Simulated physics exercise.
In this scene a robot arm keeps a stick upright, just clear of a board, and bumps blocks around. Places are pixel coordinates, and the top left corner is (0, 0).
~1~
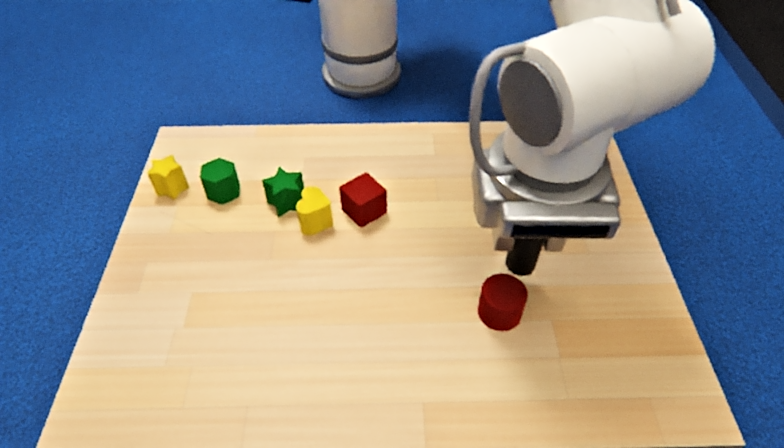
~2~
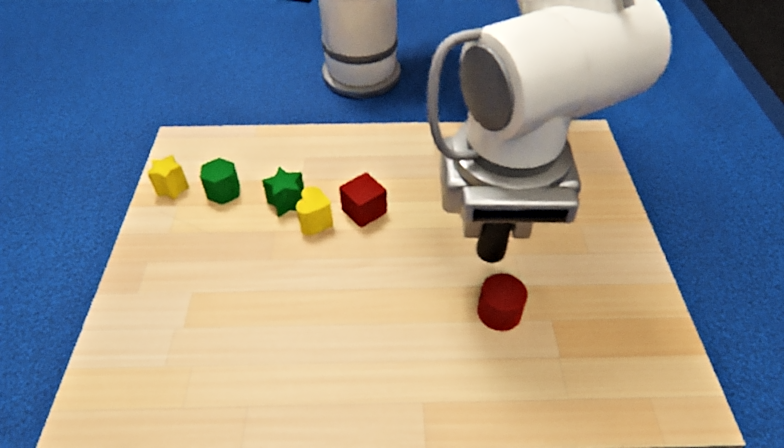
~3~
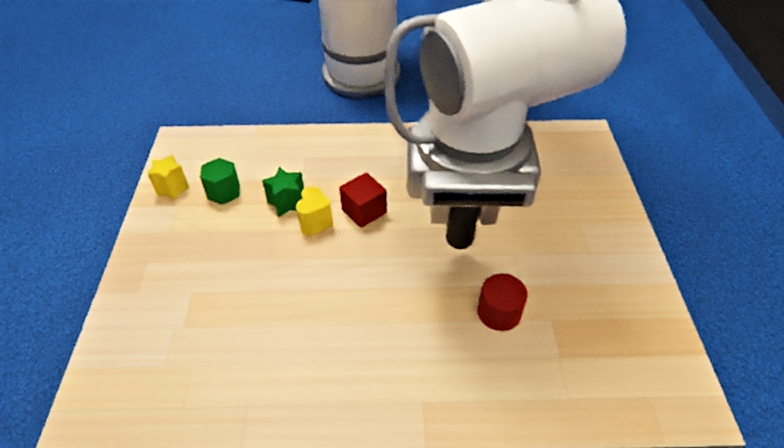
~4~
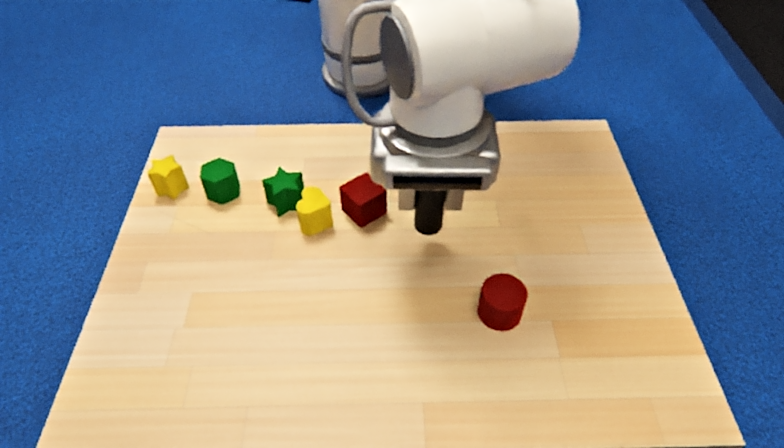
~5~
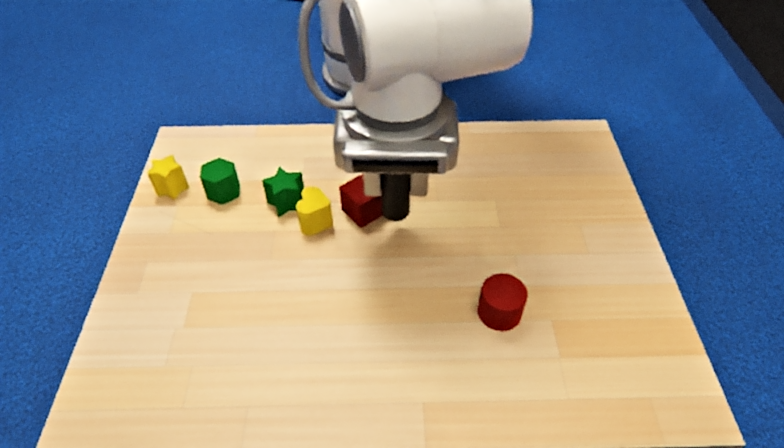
A white robot arm with a short black stick glided left and slightly away over a wooden board, passing from near a red cylinder to beside the red cube, while the colored blocks stayed still.
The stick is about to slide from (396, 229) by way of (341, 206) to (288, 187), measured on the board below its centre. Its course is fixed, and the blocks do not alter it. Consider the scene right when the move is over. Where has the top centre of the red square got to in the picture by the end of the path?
At (288, 144).
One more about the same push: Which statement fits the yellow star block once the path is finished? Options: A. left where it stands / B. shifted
Correct choice: A.
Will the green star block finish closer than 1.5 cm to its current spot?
In short: No.
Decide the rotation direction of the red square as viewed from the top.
Rotates clockwise.
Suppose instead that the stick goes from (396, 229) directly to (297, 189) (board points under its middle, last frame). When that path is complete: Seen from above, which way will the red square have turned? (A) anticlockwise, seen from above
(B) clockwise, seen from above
(B)
On the path given first. One third of the way, stick at (358, 196); red square at (337, 175).
Two thirds of the way, stick at (321, 182); green star block at (279, 179), turned 20° anticlockwise; red square at (308, 158), turned 15° clockwise.
At the end, stick at (284, 170); yellow star block not moved; green star block at (265, 179), turned 55° anticlockwise; yellow heart block not moved; red square at (288, 144), turned 60° clockwise.
